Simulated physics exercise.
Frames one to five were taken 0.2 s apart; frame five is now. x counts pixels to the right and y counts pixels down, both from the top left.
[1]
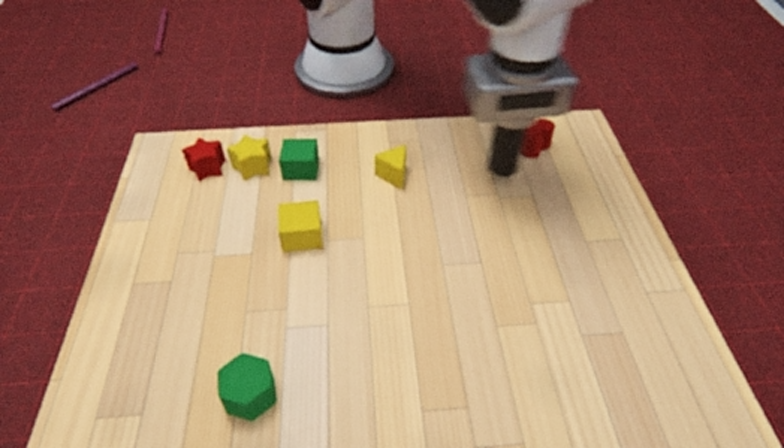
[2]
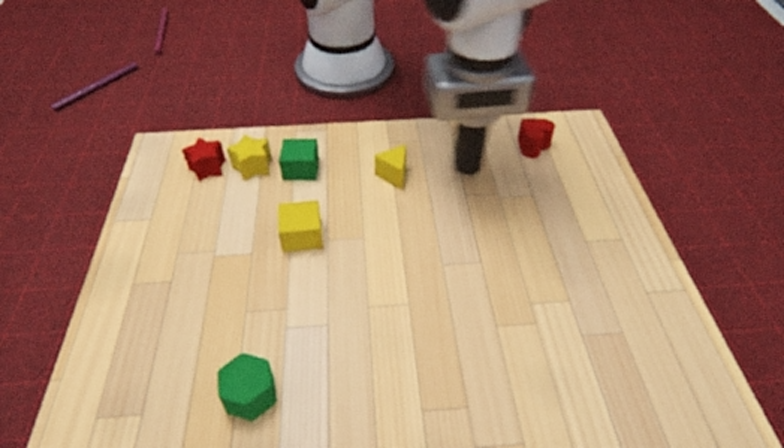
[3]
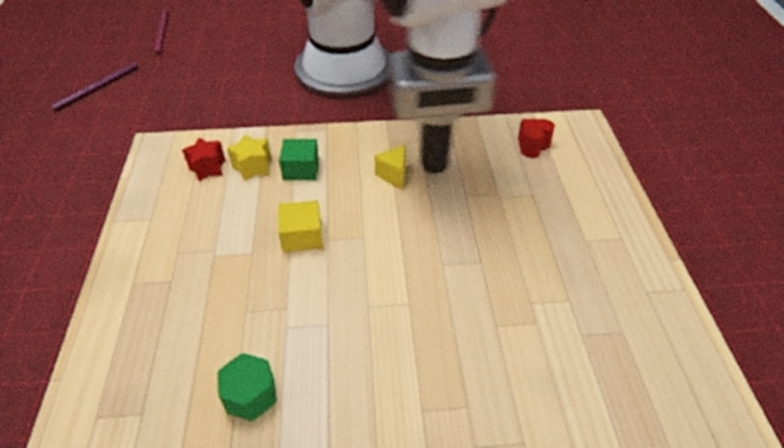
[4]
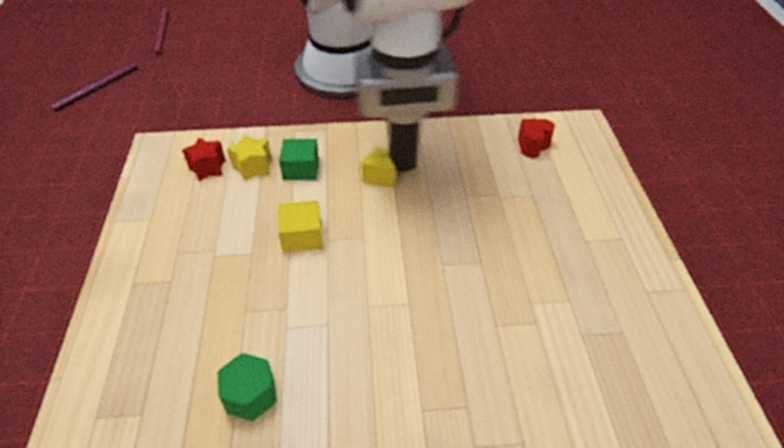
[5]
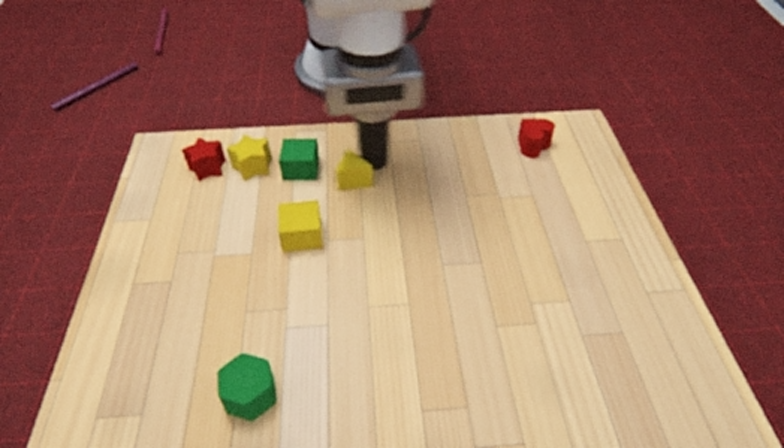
A robot arm swept its dark rod leftward across the top of a wooden board, away from a red block, then pushed the yellow triangular block left, closer to the green square one.
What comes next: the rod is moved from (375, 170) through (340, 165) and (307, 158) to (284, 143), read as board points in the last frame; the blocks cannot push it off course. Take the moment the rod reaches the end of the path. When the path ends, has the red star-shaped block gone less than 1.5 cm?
In short: Yes.
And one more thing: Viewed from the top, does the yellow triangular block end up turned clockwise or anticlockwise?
Its spin: Anticlockwise.
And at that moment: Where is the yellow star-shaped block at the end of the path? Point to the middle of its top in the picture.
My best guess is (231, 149).
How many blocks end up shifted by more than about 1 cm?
It should be three or more, as far as I can tell.
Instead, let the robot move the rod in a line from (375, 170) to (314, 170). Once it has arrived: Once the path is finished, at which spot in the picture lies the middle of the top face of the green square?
If I read the scene right, the answer is (279, 148).
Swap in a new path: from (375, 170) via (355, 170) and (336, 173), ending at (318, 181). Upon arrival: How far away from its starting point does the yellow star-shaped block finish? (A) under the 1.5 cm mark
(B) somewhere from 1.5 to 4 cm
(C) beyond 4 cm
The one that fits is A, under the 1.5 cm mark.
The first path, step by step. One third of the way, rod (339, 155); yellow triangular block (340, 165), turned 30° anticlockwise.
Two thirds of the way, rod (305, 148); yellow star-shaped block (237, 148); green square (275, 150), turned 35° anticlockwise; yellow triangular block (340, 165), turned 30° anticlockwise.
At the end, rod (283, 133); red star-shaped block (197, 149); yellow star-shaped block (231, 149); green square (270, 150), turned 45° anticlockwise; yellow triangular block (340, 165), turned 30° anticlockwise.
